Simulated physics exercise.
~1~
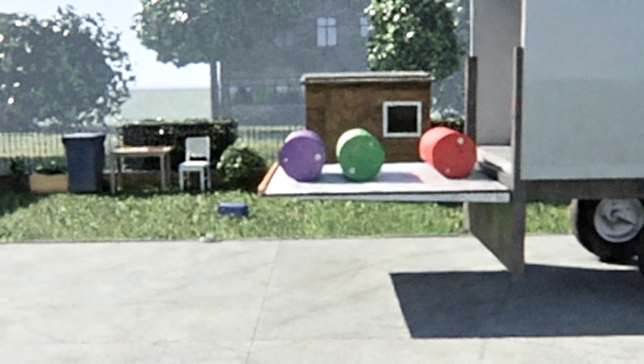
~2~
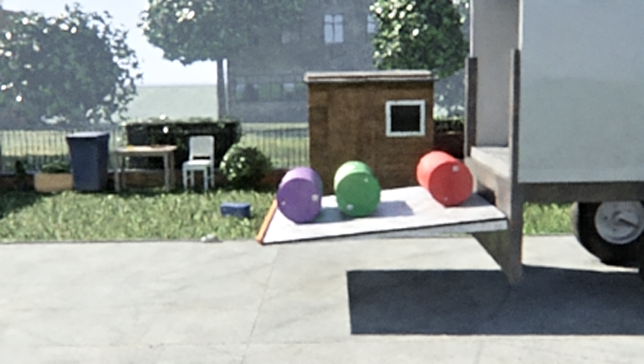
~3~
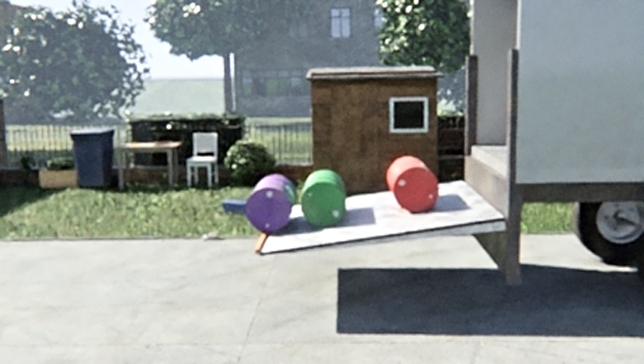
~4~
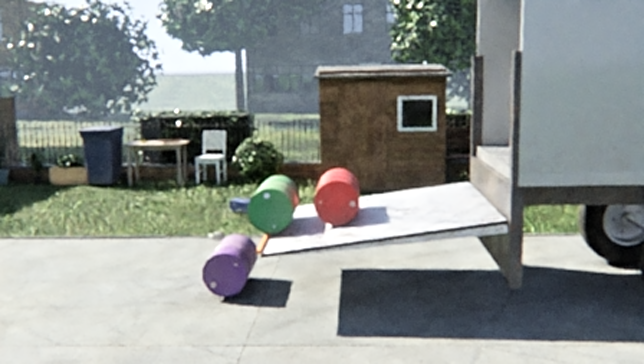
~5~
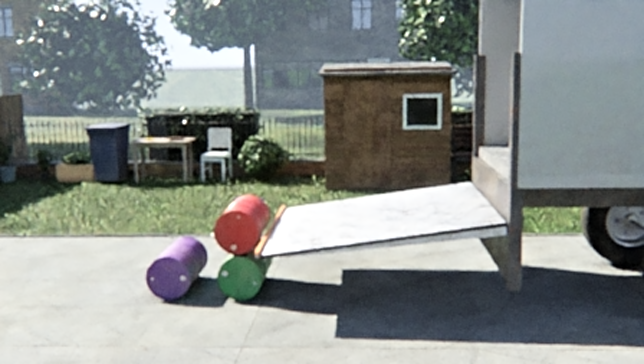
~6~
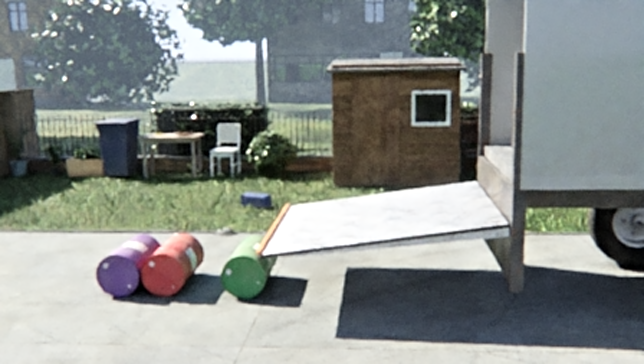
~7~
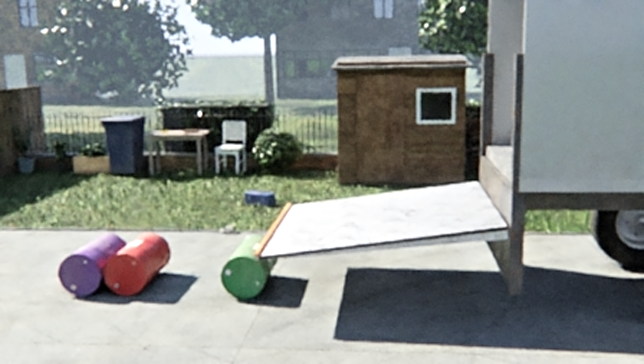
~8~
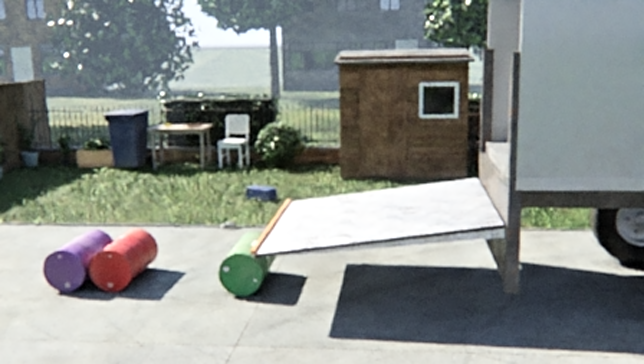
To begin with, a purple, a green and a red drum sit on a raised lift plate at the back of a lorry, with a garden and small shed behind. The plate lowers and tilts down to the left, and the drums start rolling toward its orange-edged end. Purple goes over the edge first and drops to the paving, then green follows, landing just below the lip. Red rolls off last, passing over green and on to the left behind purple. Finally, purple and red rest close together on the left, while green stays beside the empty, sloping plate.
